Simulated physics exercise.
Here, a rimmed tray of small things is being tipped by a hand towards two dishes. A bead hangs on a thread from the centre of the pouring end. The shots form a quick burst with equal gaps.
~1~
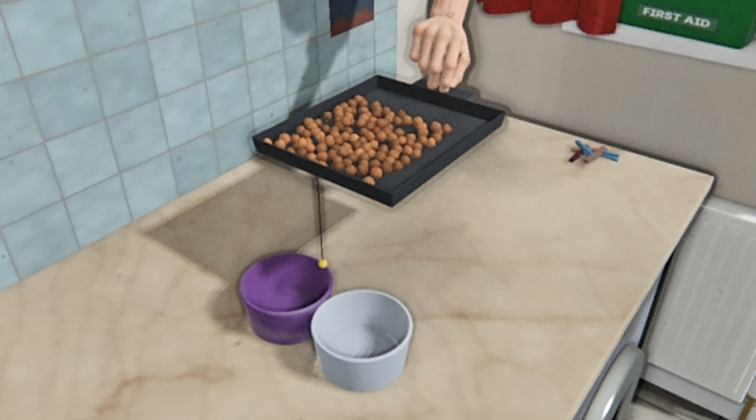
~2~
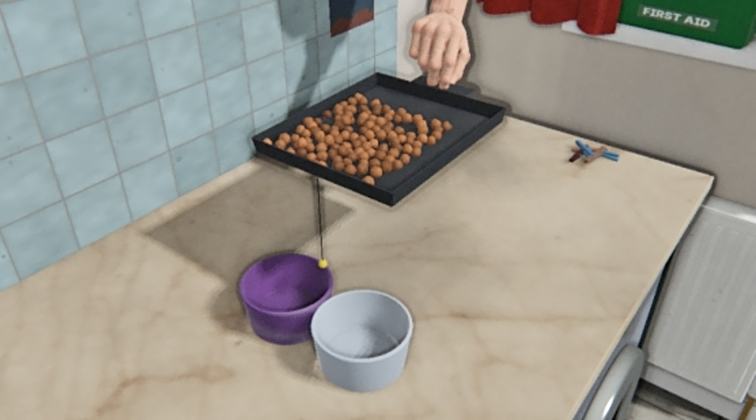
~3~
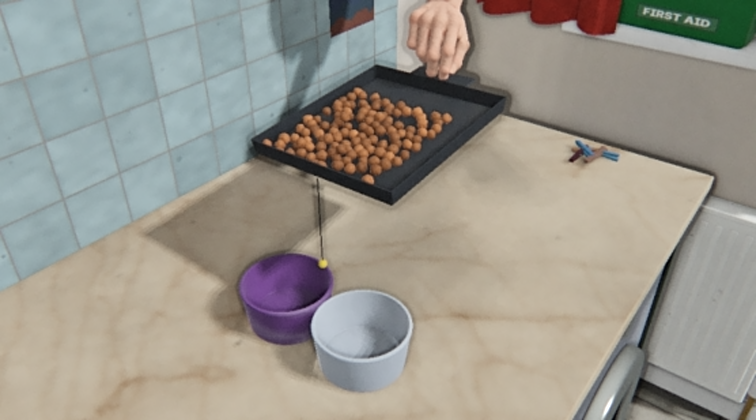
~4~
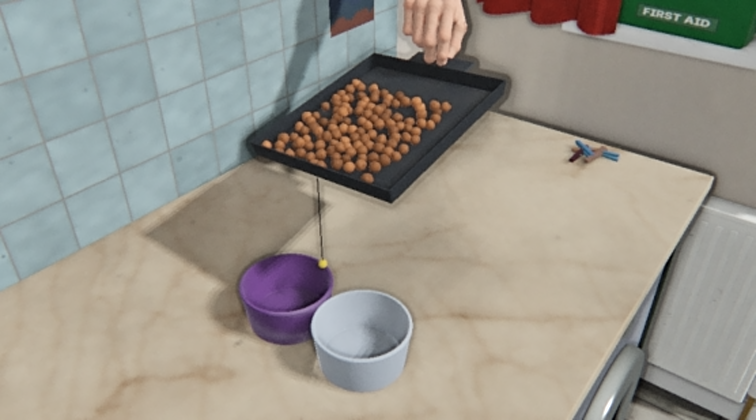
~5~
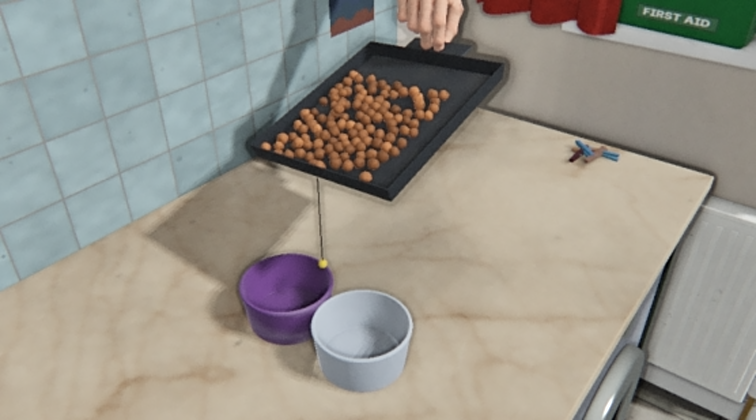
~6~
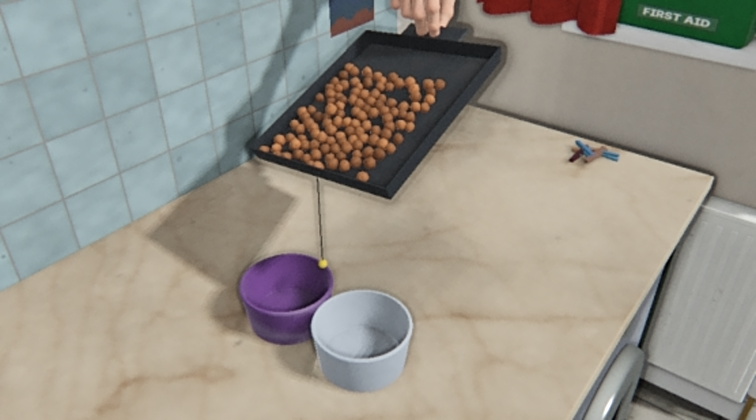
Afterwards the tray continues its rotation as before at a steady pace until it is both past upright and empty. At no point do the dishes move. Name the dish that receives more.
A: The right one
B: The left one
Option B: The left one.
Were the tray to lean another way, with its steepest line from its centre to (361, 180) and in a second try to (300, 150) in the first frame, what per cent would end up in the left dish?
In order, 20 in a hundred and 30 in a hundred.
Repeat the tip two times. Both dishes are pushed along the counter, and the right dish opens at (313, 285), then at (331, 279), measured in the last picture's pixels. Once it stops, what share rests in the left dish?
The first gives 50 %, the second 30 %.
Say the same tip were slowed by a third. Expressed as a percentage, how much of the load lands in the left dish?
Estimate: Around 40%.
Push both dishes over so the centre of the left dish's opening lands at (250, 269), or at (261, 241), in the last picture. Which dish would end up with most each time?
For the first place, the dish on the left side; for the second, the dish on the left side.
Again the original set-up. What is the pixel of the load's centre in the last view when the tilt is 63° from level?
Look around (303, 125) in the last picture.
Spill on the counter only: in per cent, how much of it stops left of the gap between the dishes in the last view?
It comes to 100 per cent or so.
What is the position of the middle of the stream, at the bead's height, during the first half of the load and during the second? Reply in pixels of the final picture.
It passes near (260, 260) first and then near (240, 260).
Just after the last frame, tray tipped steeply; every one on the tray.
A moment on, tray tipped past a quarter turn; almost all on the tray; just a few outside both; just a few in the air.
Further on, tray tipped past a quarter turn; roughly a third in the left dish; roughly two thirds outside both; just a few in the air.
When it is over, tray tipped past a quarter turn; not one in the right dish; roughly a third in the left dish; roughly two thirds outside both.
